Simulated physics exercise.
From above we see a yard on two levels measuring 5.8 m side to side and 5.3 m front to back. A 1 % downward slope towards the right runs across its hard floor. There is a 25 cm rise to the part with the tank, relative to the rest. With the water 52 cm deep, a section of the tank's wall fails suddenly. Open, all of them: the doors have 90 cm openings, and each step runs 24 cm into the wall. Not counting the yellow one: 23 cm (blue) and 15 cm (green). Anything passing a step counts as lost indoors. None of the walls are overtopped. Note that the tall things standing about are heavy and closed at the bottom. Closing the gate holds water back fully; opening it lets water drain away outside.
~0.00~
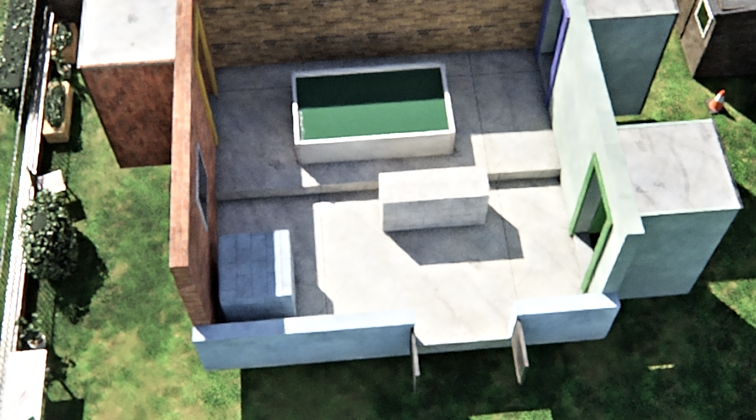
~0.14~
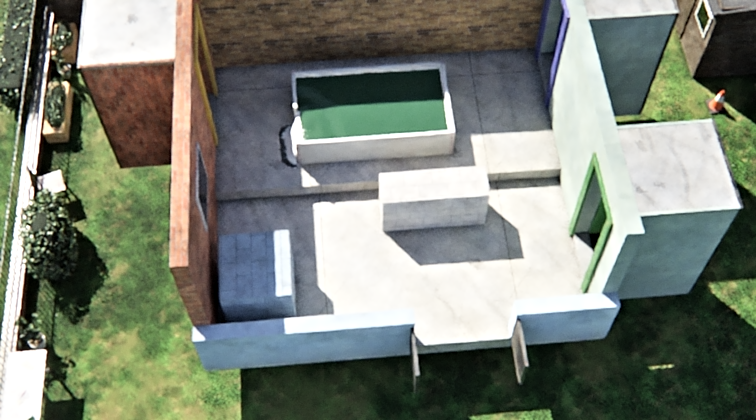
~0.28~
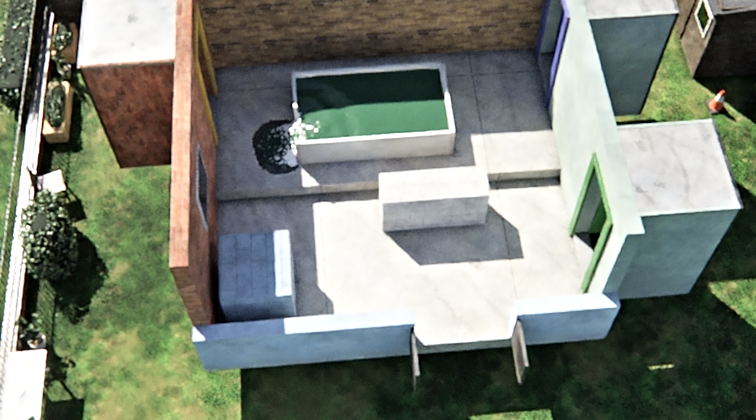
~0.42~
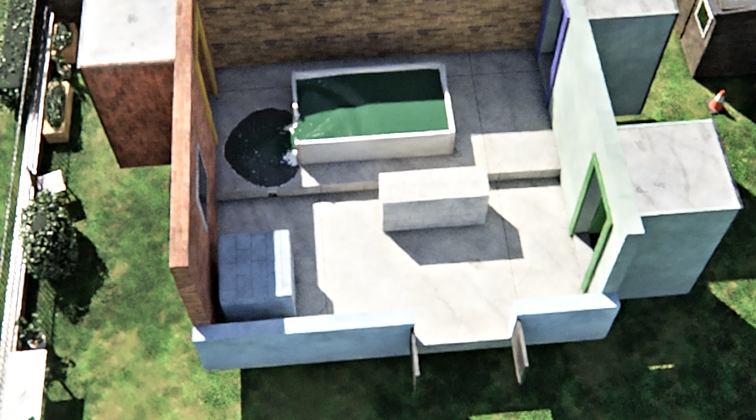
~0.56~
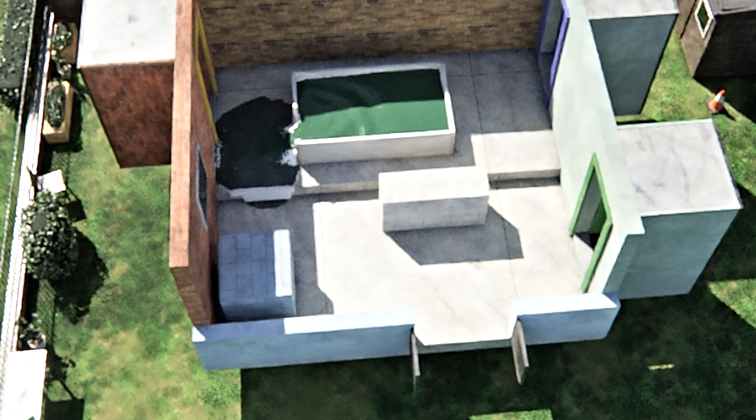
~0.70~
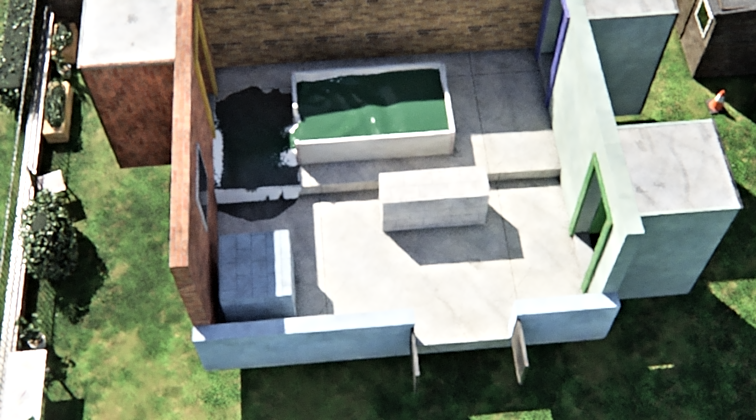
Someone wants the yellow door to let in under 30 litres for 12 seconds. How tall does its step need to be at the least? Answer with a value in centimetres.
It would need to be roughly 15 cm high.
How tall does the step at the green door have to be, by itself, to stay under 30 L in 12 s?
At the green door it takes roughly 6.5 centimetres.
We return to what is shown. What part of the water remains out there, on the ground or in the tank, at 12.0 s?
Roughly 90 %.
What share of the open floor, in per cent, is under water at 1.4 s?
Close to 15 per cent is wet.
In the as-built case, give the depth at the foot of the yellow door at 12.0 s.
You'd measure close to 5.0 cm there.
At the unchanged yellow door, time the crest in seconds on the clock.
Peak time: Around 2.0 s.
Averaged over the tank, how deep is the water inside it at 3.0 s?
The mean depth is about 31 cm.
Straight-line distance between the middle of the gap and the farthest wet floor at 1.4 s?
2.8 m.
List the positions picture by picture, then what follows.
In the first picture, the tank at (372, 105) is whole and still, 52 cm deep; the yellow door at (206, 81) is dry.
In the second picture, the front is at (283, 146), 0.3 m from the gap at (300, 138); 0.2 m2 of floor is wet, 52 cm left at the back.
In the third picture, the front is at (259, 153), 0.7 m from the gap at (300, 140); 0.6 m2 of floor is wet, 52 cm left at the back.
In the fourth picture, water pours out at (300, 139) and has run 1.2 m, to (230, 158); about 5 cm deep outside, 52 cm at the back.
In the fifth picture, the front is at (216, 177), 1.4 m from the gap at (300, 139); 1.9 m2 of floor is wet, 52 cm left at the back.
In the sixth picture, the front is at (208, 133), 1.6 m from the gap at (300, 139); 2.3 m2 of floor is wet, 52 cm left at the back; water is at the yellow door at (206, 81).
After 1.4 s water covers 15 % of the floor, deepest (28 cm) near (216, 162); 17 cm at the yellow door, 8 litres in over its 10 cm step.
After 3.0 s water covers 35 % of the floor, deepest (28 cm) near (219, 346); 16 cm at the yellow door, 57 litres in over its 10 cm step.
After 12.0 s water covers 90 % of the floor, deepest (11 cm) near (569, 228); 5 cm at the yellow door, 89 litres in over its 10 cm step.
At the yellow door as built, the water arrived by 0.7 s and peaked near 19 cm at 2.0 s.
With a step of 12 cm, 60 litres would have come in within the 12 s; with 19 cm, 9 litres. So under 30 litres takes about 15 cm.
